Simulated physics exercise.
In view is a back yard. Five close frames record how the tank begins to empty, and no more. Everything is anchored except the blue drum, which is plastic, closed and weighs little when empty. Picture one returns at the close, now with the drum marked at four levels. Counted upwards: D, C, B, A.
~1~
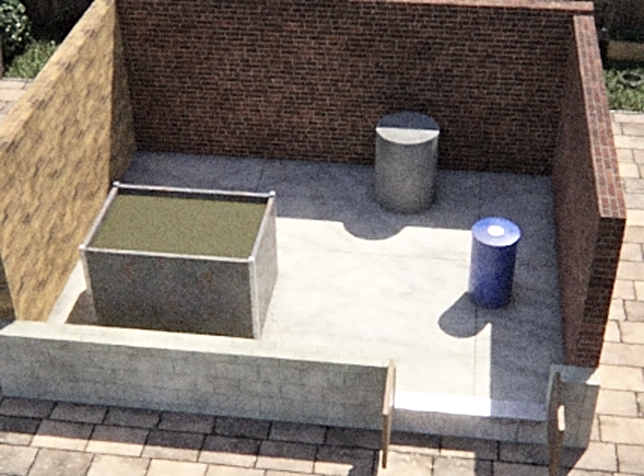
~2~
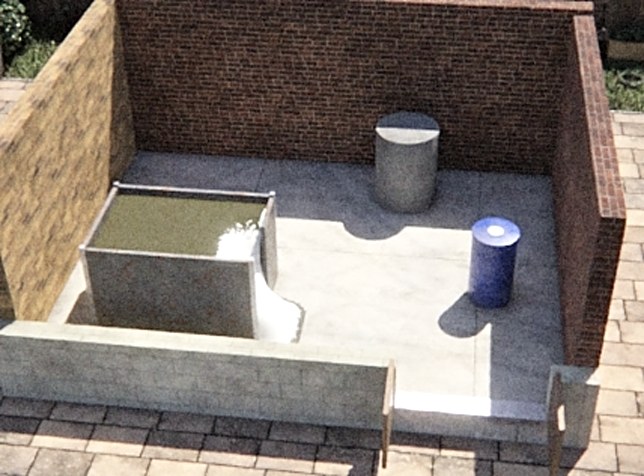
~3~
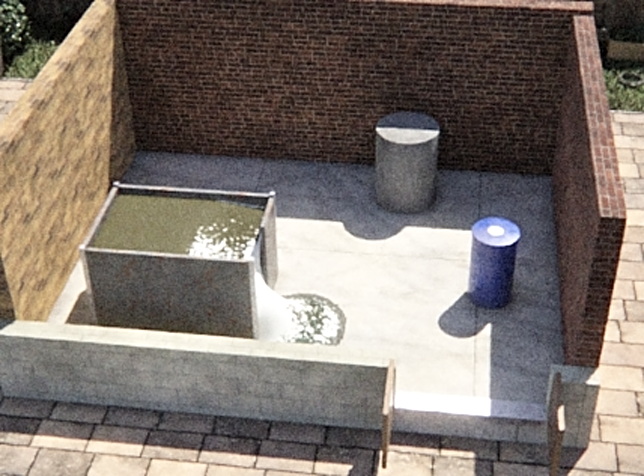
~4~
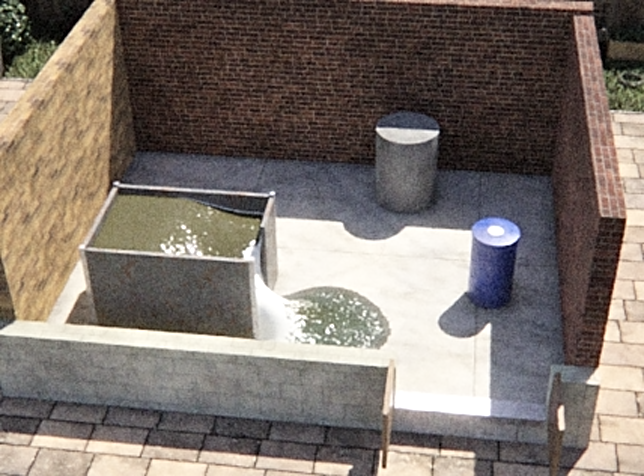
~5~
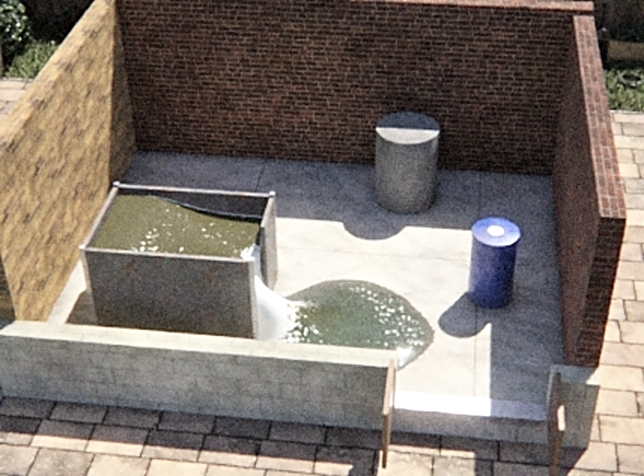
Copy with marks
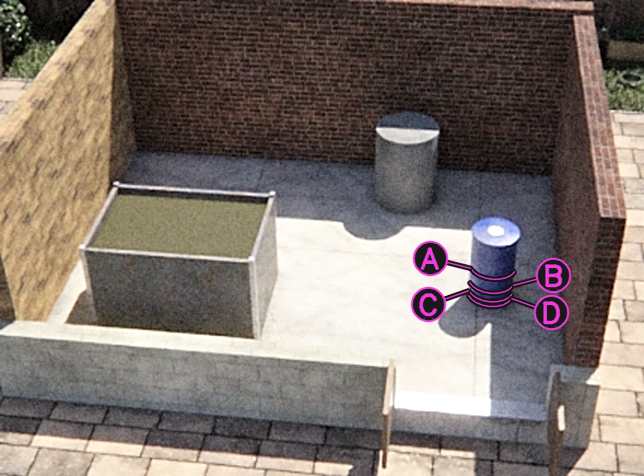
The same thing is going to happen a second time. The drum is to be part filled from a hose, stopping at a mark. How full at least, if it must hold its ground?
Level A.
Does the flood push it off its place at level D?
Yes.
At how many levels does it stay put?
One.
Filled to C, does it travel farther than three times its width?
Yes, clearly.
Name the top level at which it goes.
B it is.
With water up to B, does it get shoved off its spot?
Yes, that goes wrong.
On the marked copy, A at (492, 279); B at (491, 293); C at (490, 301); D at (489, 306); from the bottom up D, C, B, A.
Choosing A, it does not move.
Choosing B, it is pushed about twice its own width away.
Choosing C, it is pushed about 5 times its own width away.
Choosing D, it is pushed about 5 times its own width away.
